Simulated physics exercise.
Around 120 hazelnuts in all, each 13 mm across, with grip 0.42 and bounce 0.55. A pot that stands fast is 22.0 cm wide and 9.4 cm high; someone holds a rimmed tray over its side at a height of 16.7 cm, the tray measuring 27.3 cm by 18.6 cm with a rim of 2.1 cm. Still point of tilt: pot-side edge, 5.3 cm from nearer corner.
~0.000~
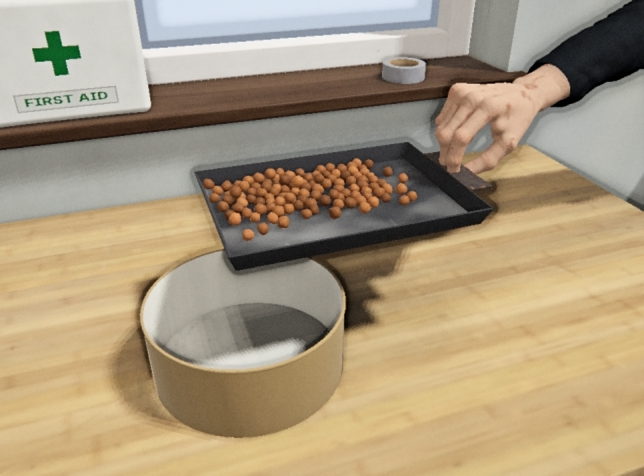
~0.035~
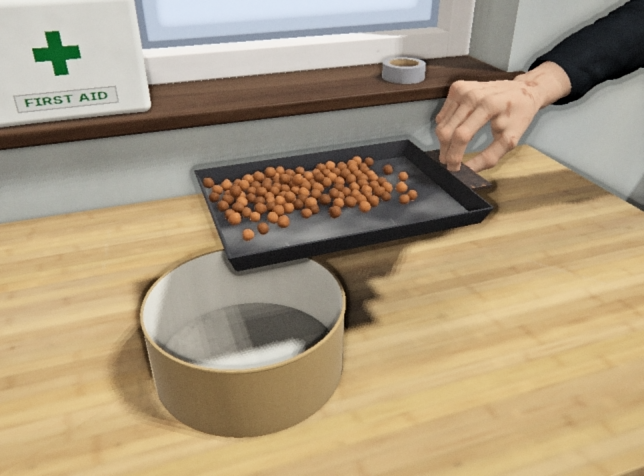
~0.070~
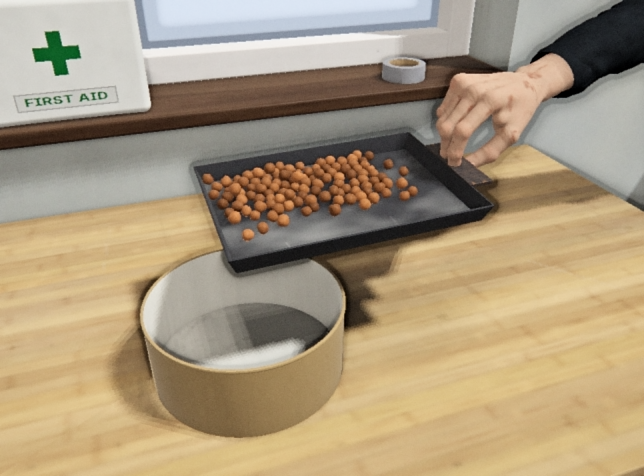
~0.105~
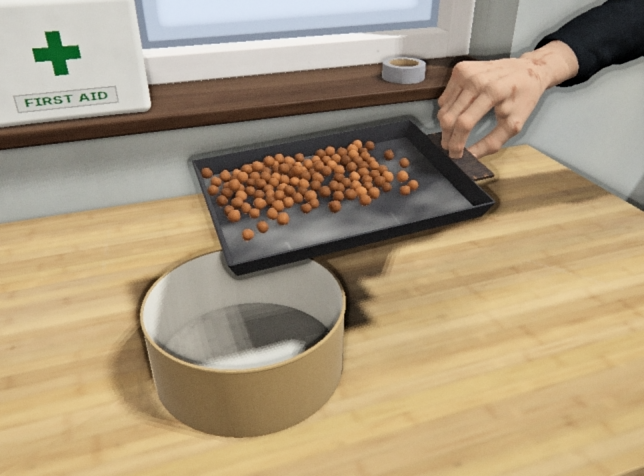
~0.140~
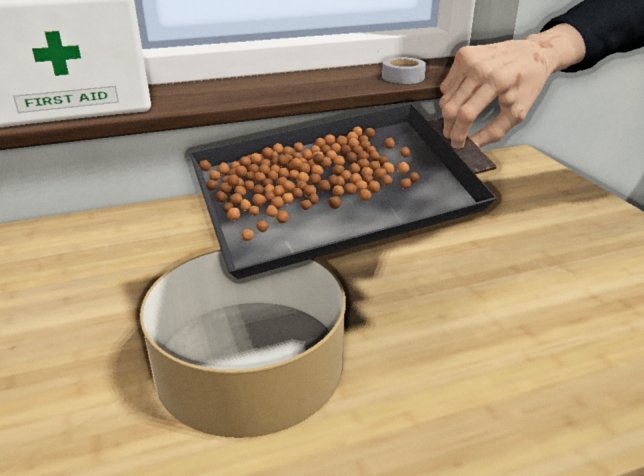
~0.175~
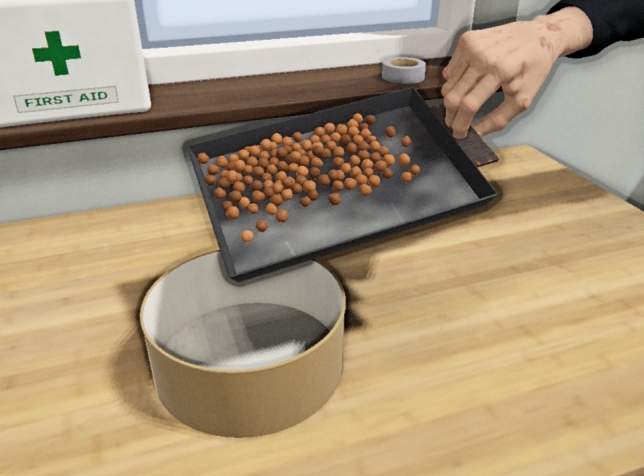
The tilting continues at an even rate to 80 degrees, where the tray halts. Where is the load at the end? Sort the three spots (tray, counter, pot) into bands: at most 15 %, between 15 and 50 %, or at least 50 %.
Tray: Up to 15 %; counter: 15 to 50 %; pot: 50 % or more.
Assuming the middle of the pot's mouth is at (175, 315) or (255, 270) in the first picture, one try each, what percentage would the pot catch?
I'd say some 50 per cent for the first and some 5 per cent for the second.
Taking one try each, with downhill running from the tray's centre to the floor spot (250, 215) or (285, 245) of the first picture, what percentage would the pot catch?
Some 45 and 80 per cent.
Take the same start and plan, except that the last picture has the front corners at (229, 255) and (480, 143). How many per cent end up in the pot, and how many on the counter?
In the pot: 60 per cent; on the counter: 40 per cent.
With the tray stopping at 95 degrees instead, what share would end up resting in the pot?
Near 75 %, then.
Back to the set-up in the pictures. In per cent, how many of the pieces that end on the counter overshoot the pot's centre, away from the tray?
60 %.
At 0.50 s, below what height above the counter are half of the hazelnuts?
Roughly 18 centimetres, more or less.
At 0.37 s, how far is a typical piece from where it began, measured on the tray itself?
It has moved some 5 cm from its start.
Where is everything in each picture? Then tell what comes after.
The first picture shows tray tilt 0 degrees, front corners at (235, 252) and (483, 206); middle of the pieces at (305, 188); pot at (245, 299).
The second picture shows tray tilt 1 degrees, front corners at (235, 252) and (483, 205); middle of the pieces at (305, 187).
The third picture shows tray tilt 3 degrees, front corners at (235, 255) and (484, 203), lowest corner left front; middle of the pieces at (305, 183).
The fourth picture shows tray tilt 8 degrees, front corners at (235, 259) and (485, 200), lowest corner left front; middle of the pieces at (305, 177).
The fifth picture shows tray tilt 13 degrees, front corners at (235, 264) and (486, 195), lowest corner left front; middle of the pieces at (304, 169).
The sixth picture shows tray tilt 19 degrees, front corners at (235, 269) and (488, 191), lowest corner left front; middle of the pieces at (304, 161); pot at (245, 299). The tray's pace is about 165 degrees a second.
After 0.37 s, tilt 51 degrees; the tray holds 100 %, the pot 0 %.
After 0.50 s, tilt 72 degrees; the tray holds 90 %, the pot 0 %.
After 0.75 s, tilt 80 degrees; the tray holds 10 %, the pot 65 %.
At rest (1.9 s), tray 0 %, counter 25 %, pot 75 %.
